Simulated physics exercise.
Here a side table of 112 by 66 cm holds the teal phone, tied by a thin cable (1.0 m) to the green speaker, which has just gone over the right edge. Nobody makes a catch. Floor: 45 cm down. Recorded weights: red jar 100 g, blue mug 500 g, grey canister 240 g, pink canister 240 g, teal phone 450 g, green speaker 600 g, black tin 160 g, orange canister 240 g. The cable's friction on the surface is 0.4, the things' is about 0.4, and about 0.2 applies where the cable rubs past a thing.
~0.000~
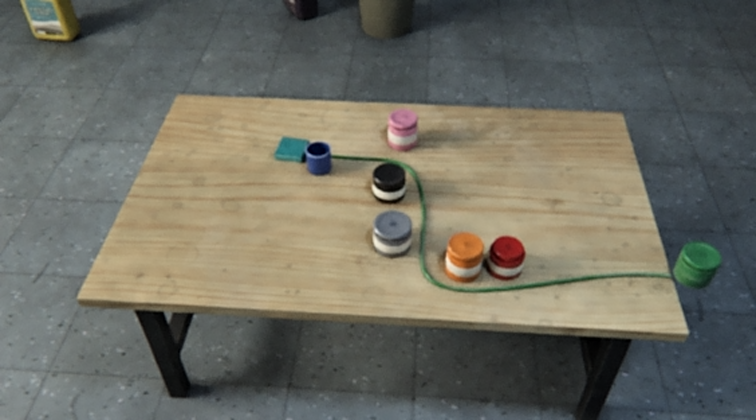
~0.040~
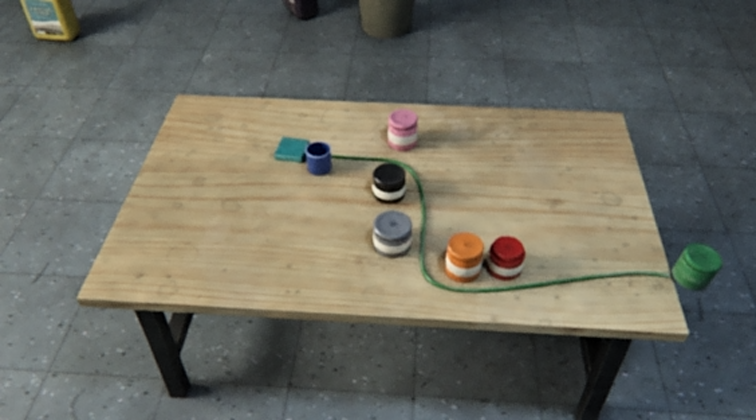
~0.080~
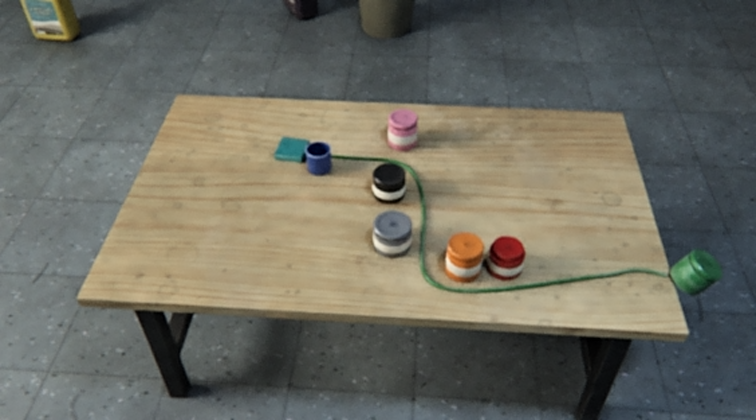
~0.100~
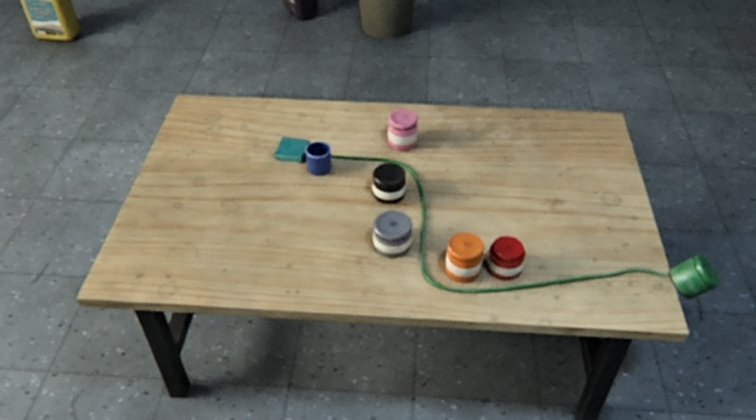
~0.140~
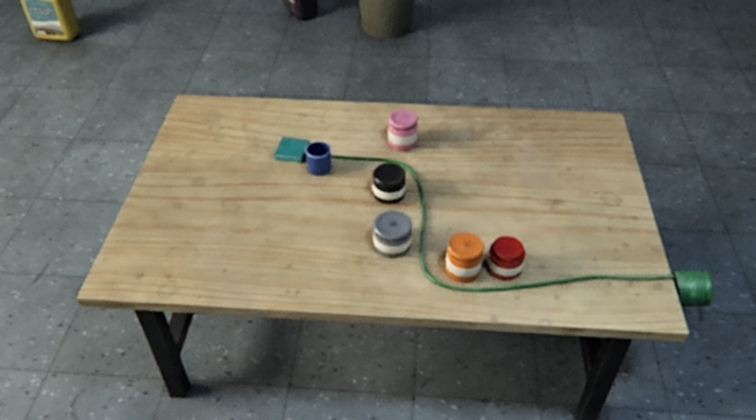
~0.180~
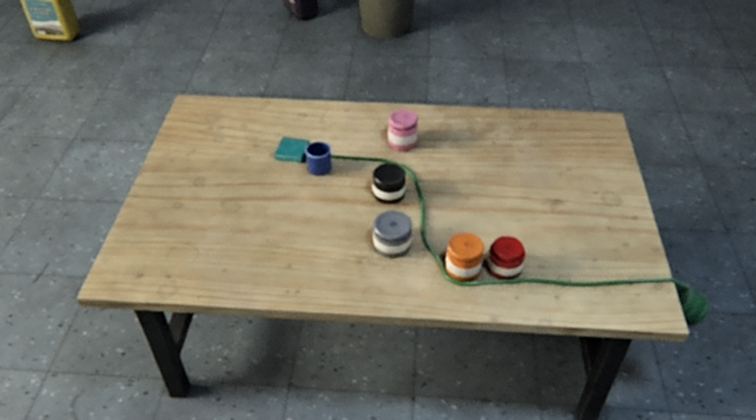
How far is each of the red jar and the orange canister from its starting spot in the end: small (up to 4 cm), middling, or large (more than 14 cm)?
The red jar ends a large distance away, the orange canister ends a large distance away.
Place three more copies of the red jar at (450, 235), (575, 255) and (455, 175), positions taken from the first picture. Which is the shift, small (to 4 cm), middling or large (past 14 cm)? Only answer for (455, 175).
Slight.
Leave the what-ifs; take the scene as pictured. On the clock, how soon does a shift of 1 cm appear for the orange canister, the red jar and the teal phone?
Orange canister: 0.24 s; red jar: 0.28 s; teal phone: 0.30 s.
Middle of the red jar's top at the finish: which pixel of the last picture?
It comes to rest close to (559, 188).
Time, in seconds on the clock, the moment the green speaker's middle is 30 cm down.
That comes at 0.44 seconds.
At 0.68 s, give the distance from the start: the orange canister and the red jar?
The orange canister is 20 cm out and the red jar is 20 cm out.
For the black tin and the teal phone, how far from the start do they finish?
Black tin: 10 cm; teal phone: 2 cm.
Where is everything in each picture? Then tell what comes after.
In the first frame, red jar (508, 247); orange canister (466, 245); cable runs through (620, 275) (514, 288) (422, 263) (421, 191) (355, 158).
In the second frame, green speaker (702, 256); cable runs through (619, 274) (422, 263) (355, 158).
In the third frame, green speaker (696, 272); cable runs through (617, 273) (422, 263) (355, 158).
In the fourth frame, green speaker (695, 277); cable runs through (617, 273) (422, 263) (355, 158).
In the fifth frame, green speaker (691, 288); cable runs through (623, 277) (423, 263) (355, 158).
In the sixth frame, red jar (508, 247); orange canister (466, 245); cable runs through (646, 280) (536, 281) (442, 263) (420, 193) (355, 158).
At 0.4 s, the cable's tail end at (316, 157); orange canister 16 cm off its start, red jar 13 cm off its start, black tin 11 cm off its start.
At 0.7 s, the cable's tail end at (317, 157); orange canister 22 cm off its start, red jar 21 cm off its start, black tin 12 cm off its start.
At 0.9 s, the cable's tail end at (317, 158); orange canister 22 cm off its start at (525, 182), red jar 21 cm off its start at (559, 188), black tin 12 cm off its start at (349, 201).
At 1.2 s, the cable's tail end at (317, 158); orange canister 22 cm off its start, red jar 21 cm off its start, black tin 12 cm off its start.
At 2.4 s, the cable's tail end at (318, 158); orange canister 22 cm off its start at (525, 182), red jar 21 cm off its start at (559, 188), black tin 12 cm off its start at (349, 201), green speaker over the edge.
